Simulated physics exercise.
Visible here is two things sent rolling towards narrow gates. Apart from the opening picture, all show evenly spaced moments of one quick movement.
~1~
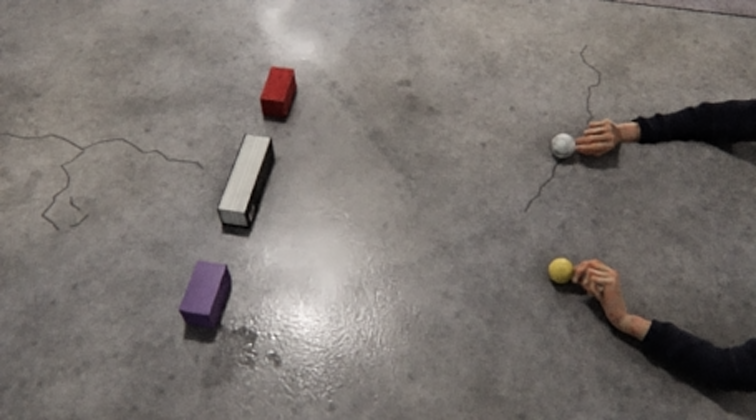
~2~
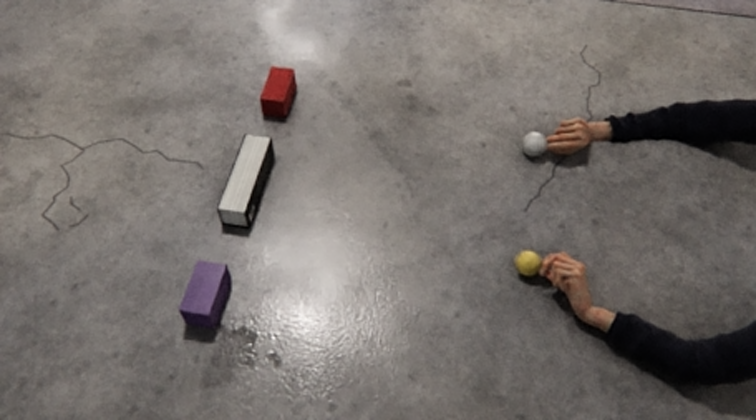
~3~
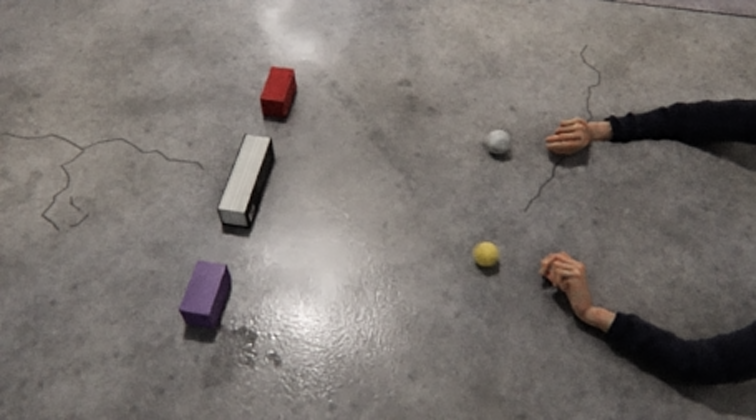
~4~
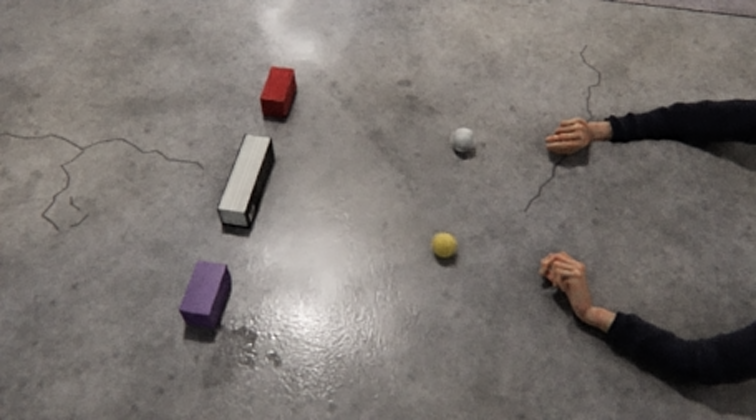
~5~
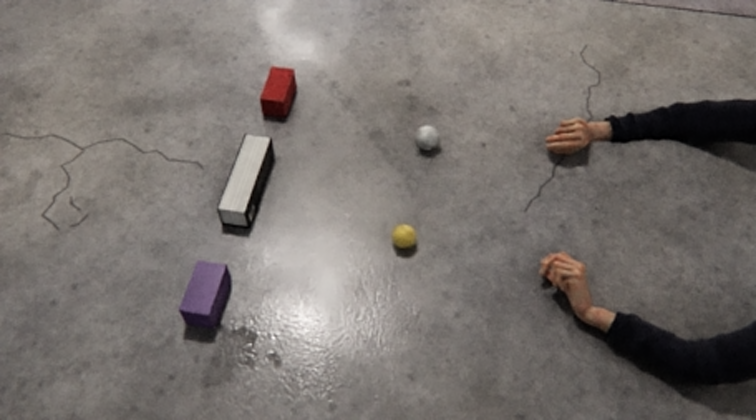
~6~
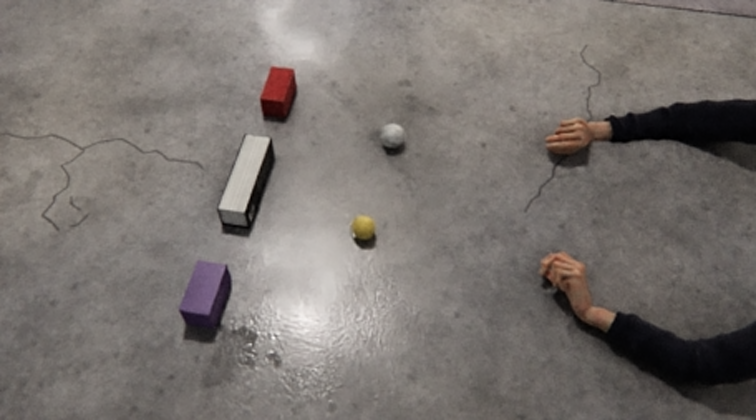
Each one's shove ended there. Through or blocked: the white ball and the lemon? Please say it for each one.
White ball through, lemon blocked.
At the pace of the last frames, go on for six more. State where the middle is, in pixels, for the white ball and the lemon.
The white ball ends up near (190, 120) and the lemon near (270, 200).
Then, 0.56 s after the last picture, white ball heading on near (79, 118); lemon moving sideways near (276, 195).
By the end, the white ball rolls through; the lemon bounces off, near (280, 188).
